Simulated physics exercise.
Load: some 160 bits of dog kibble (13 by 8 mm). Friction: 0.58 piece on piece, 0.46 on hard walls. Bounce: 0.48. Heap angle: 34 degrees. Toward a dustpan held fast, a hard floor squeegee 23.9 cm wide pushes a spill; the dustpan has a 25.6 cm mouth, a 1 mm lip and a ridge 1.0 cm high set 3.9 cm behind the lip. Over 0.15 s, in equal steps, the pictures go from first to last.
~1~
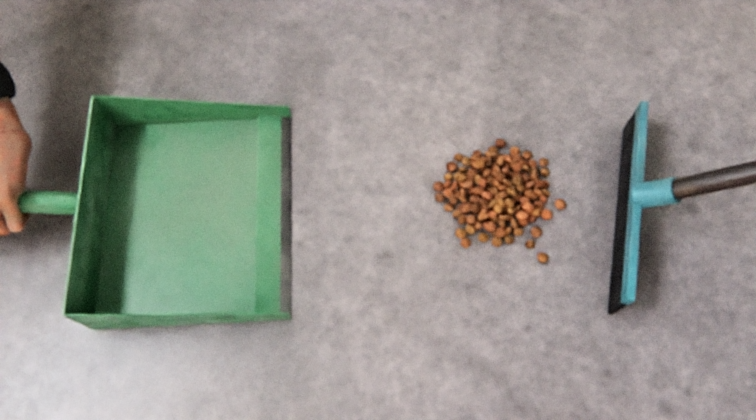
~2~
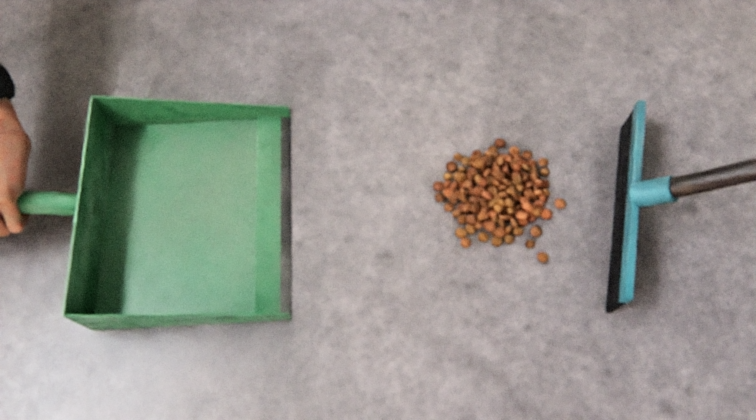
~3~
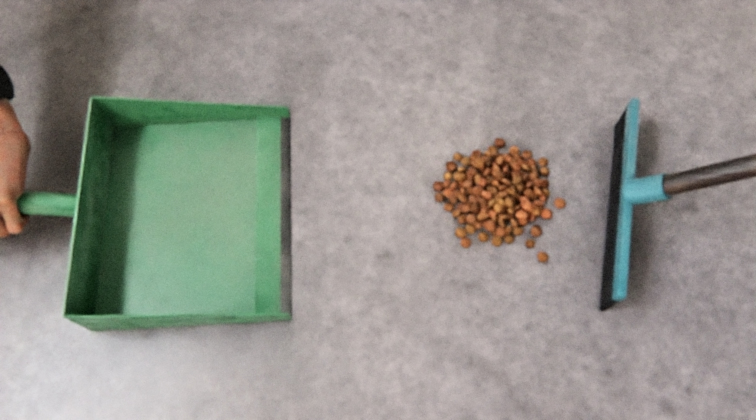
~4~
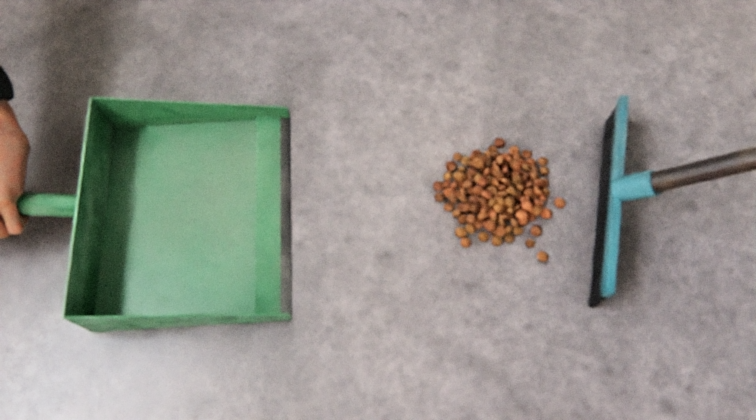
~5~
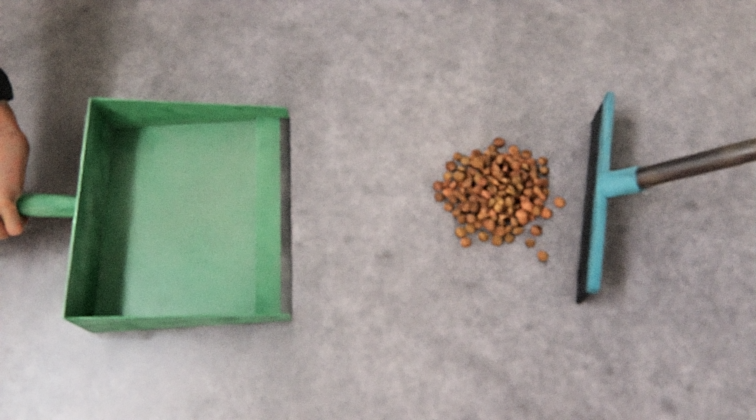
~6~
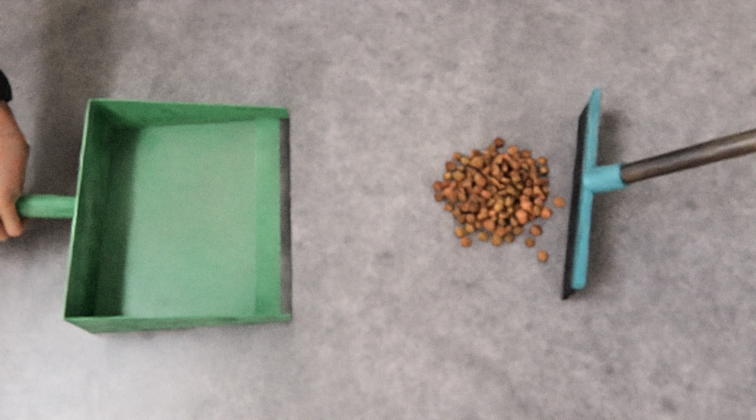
The video shows a hand holding a green dustpan still on a grey floor at left while a blue squeegee with a black blade moves slowly leftward, closing the gap to a small heap of brown kibble that stays in place.
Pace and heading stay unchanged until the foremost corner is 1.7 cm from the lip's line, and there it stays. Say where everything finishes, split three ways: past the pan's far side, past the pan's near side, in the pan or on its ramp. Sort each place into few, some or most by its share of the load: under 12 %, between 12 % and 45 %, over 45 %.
Shares: Far side: Some; near side: Few; pan: Some.
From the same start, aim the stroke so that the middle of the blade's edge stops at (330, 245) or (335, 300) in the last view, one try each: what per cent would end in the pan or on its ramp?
Roughly 0 % and 0 %.
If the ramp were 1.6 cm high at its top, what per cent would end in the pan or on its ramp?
Around 15 per cent.
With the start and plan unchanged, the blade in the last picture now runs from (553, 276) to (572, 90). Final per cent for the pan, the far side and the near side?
That ends as pan 25, far 30, and near 0.
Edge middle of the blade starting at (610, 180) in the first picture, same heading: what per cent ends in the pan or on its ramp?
Roughly 25 percent would end up there.
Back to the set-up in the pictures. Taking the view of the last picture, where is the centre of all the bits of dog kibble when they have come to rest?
When it all comes to rest, the middle is near (303, 146).
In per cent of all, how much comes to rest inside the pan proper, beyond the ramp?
It comes to some 0 per cent.
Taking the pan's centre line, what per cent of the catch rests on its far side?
Roughly 100 in a hundred.
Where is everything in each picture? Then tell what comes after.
In the first frame, blade from (627, 299) to (641, 109), moved 0.0 cm, 0 of the pieces shifted so far; middle of the pieces at (497, 194); pan at (181, 217).
In the second frame, blade from (625, 298) to (639, 108), moved 0.2 cm, 0 of the pieces shifted so far; middle of the pieces at (497, 193).
In the third frame, blade from (618, 296) to (632, 106), moved 0.9 cm, 0 of the pieces shifted so far; middle of the pieces at (497, 193).
In the fourth frame, blade from (607, 292) to (621, 103), moved 2.1 cm, 0 of the pieces shifted so far; middle of the pieces at (497, 193).
In the fifth frame, blade from (592, 288) to (608, 100), moved 3.7 cm, 0 of the pieces shifted so far; middle of the pieces at (496, 192).
In the sixth frame, blade from (577, 284) to (594, 97), moved 5.2 cm, 0 of the pieces shifted so far; middle of the pieces at (496, 192); pan at (180, 220).
Then, 0.29 s after the last picture, middle of the blade 19 cm from the lip; 0 % over the lip, far side 0 %, near side 0 %.
Then, 0.48 s after the last picture, middle of the blade 10 cm from the lip; 0 % over the lip, far side 10 %, near side 0 %.
Then, 0.78 s after the last picture, middle of the blade 5 cm from the lip; 15 % over the lip, far side 20 %, near side 0 %.
In the end, far side 20 %, near side 0 %, pan 15 %, in front of the lip or behind the blade 65 %.
